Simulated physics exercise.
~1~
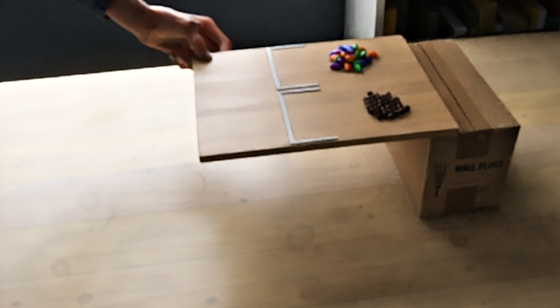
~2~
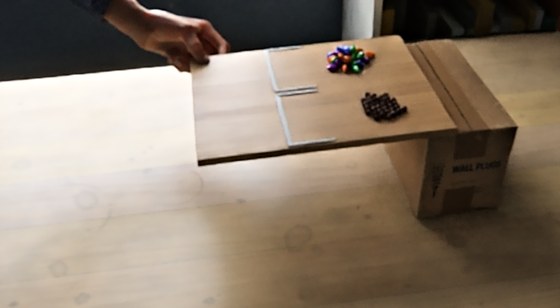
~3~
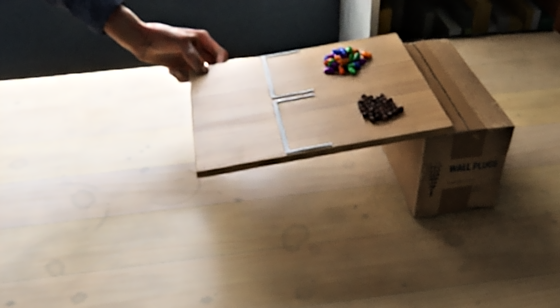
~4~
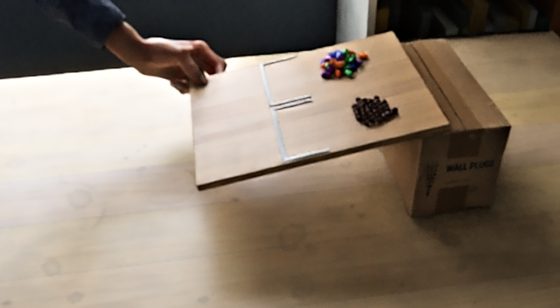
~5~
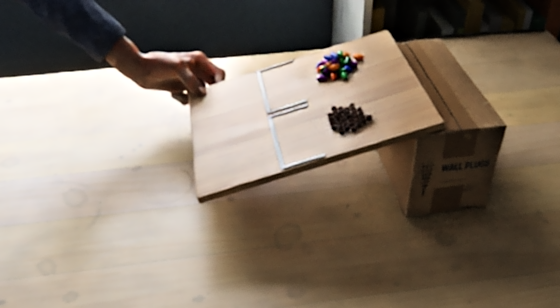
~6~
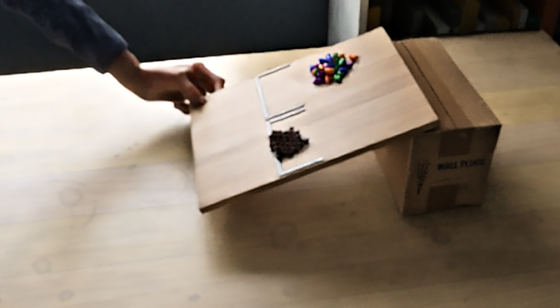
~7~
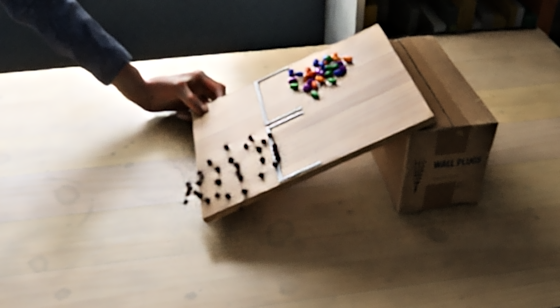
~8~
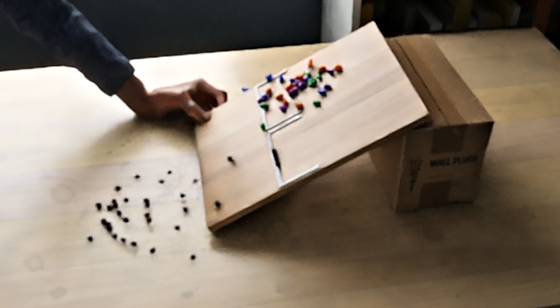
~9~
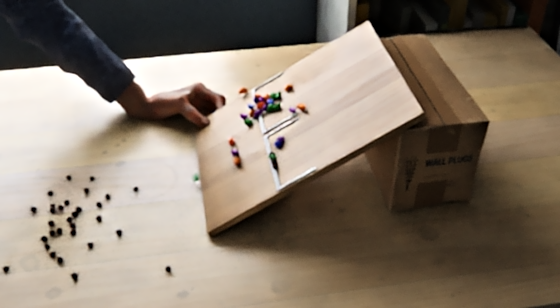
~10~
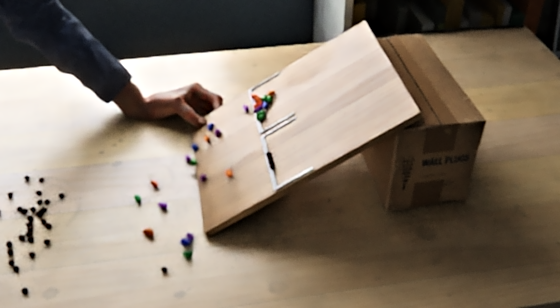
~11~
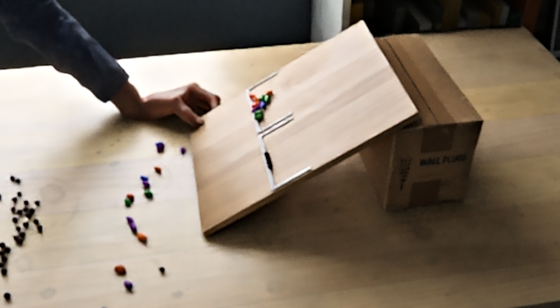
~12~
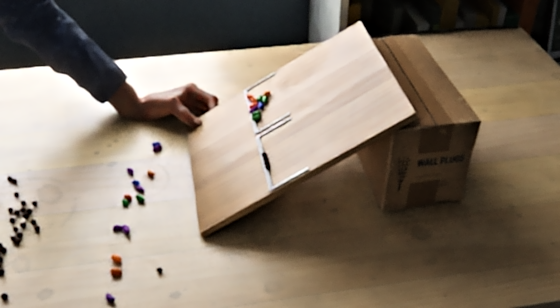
A hand at the left holds one end of a light wooden board whose other end rests on a cardboard box, seen from slightly above on a pale wooden table. Near the box lie a cluster of bright multicoloured pieces at the back and a dark brown one in front, each above a thin white strip. The hand lowers its end, steepening the board. The brown pieces slide first, passing their strip and scattering across the table to the left. The coloured pieces follow, many spilling off, and finally a small coloured clump remains at the far strip.
